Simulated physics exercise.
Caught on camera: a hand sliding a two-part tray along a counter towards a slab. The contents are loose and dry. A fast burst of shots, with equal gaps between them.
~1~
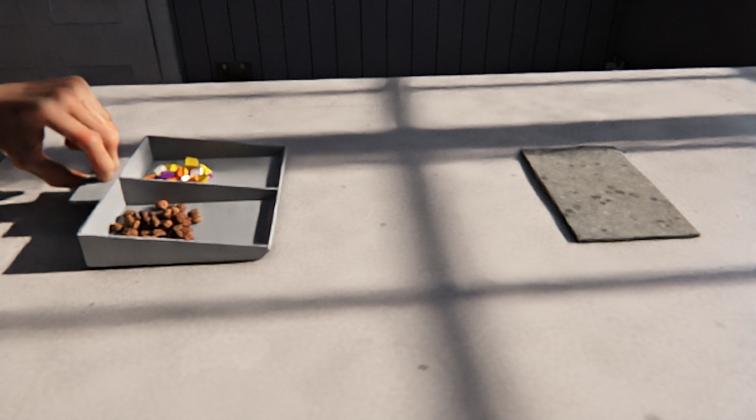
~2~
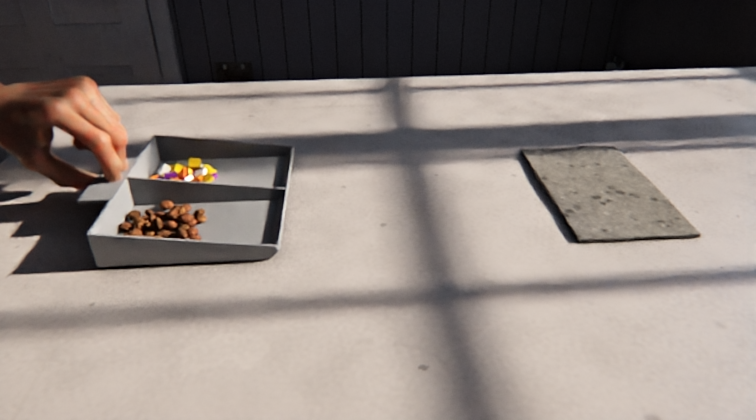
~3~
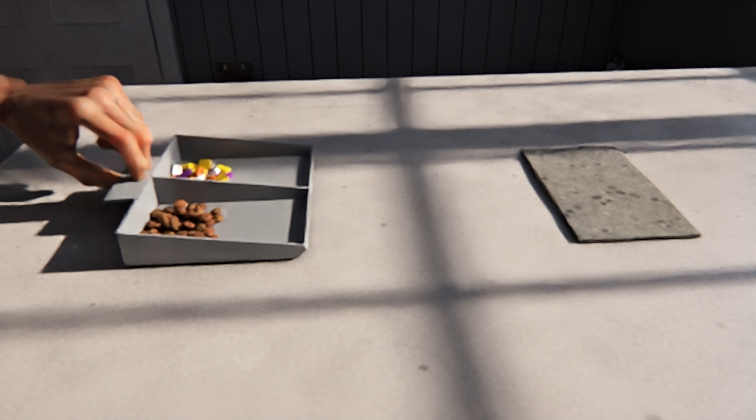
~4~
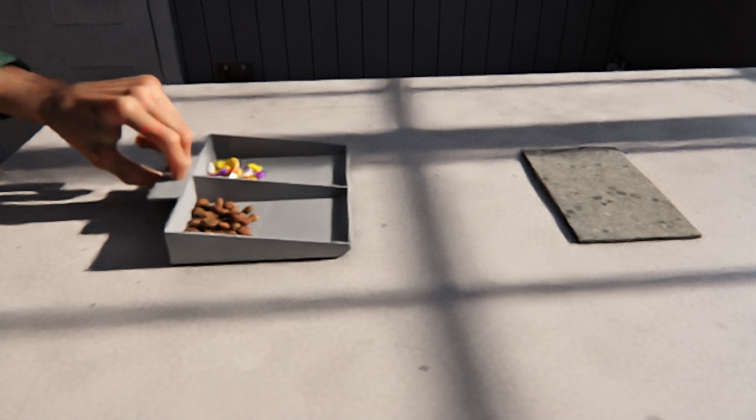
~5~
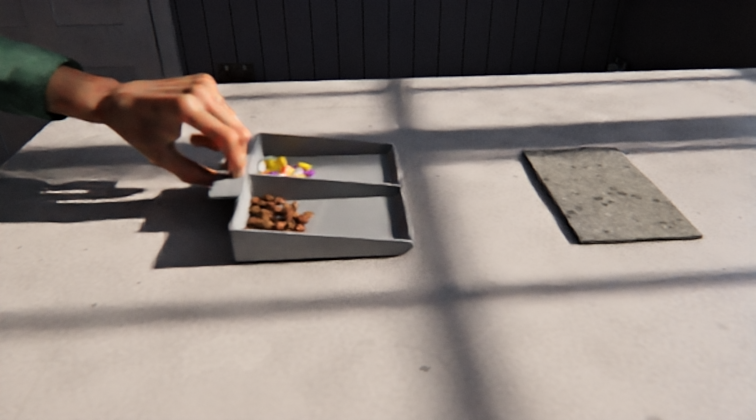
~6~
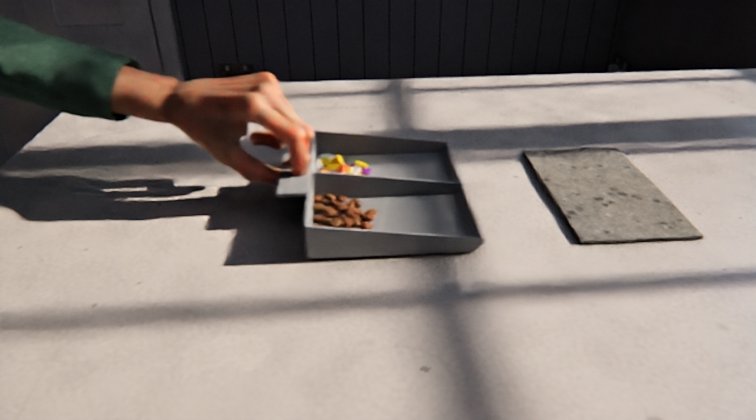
At first, a hand holds the left end of a grey two-part tray on a sunlit counter, with brown kibble in front and colourful tiles behind. It slides the tray right, slowly and then faster, and the gap to the grey slab narrows as a green sleeve appears.
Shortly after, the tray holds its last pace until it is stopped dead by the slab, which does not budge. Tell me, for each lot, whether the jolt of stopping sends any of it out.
Here is each one: The front lot loses some over the edge; the back lot loses some over the edge.
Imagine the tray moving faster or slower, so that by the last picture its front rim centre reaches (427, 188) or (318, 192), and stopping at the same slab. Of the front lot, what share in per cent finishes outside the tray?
10 % and 0 %.
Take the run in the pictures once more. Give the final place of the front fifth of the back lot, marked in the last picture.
I'd put its middle at roughly (565, 159) pixels.
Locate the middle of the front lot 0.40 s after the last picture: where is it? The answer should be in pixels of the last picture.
Roughly pixel (552, 209).
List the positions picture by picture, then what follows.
In the first picture, front rim at (279, 192), at rest; slab at (619, 208); front lot at (166, 225), some bits of dog kibble; back lot at (183, 175), some mosaic tiles.
In the second picture, front rim at (287, 192), hardly any of the way covered; back lot at (188, 175).
In the third picture, front rim at (310, 191), a small part of the way covered; front lot at (179, 226).
In the fourth picture, front rim at (349, 190), about a quarter of the way covered; back lot at (227, 176).
In the fifth picture, front rim at (403, 189), about half of the way covered; front lot at (276, 223).
In the sixth picture, front rim at (463, 187), about two thirds of the way covered; slab at (621, 210); front lot at (343, 220); back lot at (335, 173).
Then, 0.05 s after the last picture, tray still sliding, front rim near (514, 185); front lot all inside; back lot all inside.
Then, 0.19 s after the last picture, tray stopped at the slab; front lot a small part out of the tray; back lot a stray few out of the tray.
Then, 0.40 s after the last picture, tray stopped at the slab; front lot about a third out of the tray; back lot about a third out of the tray.
At rest, tray stopped at the slab; front lot about a third out of the tray; back lot about a third out of the tray.
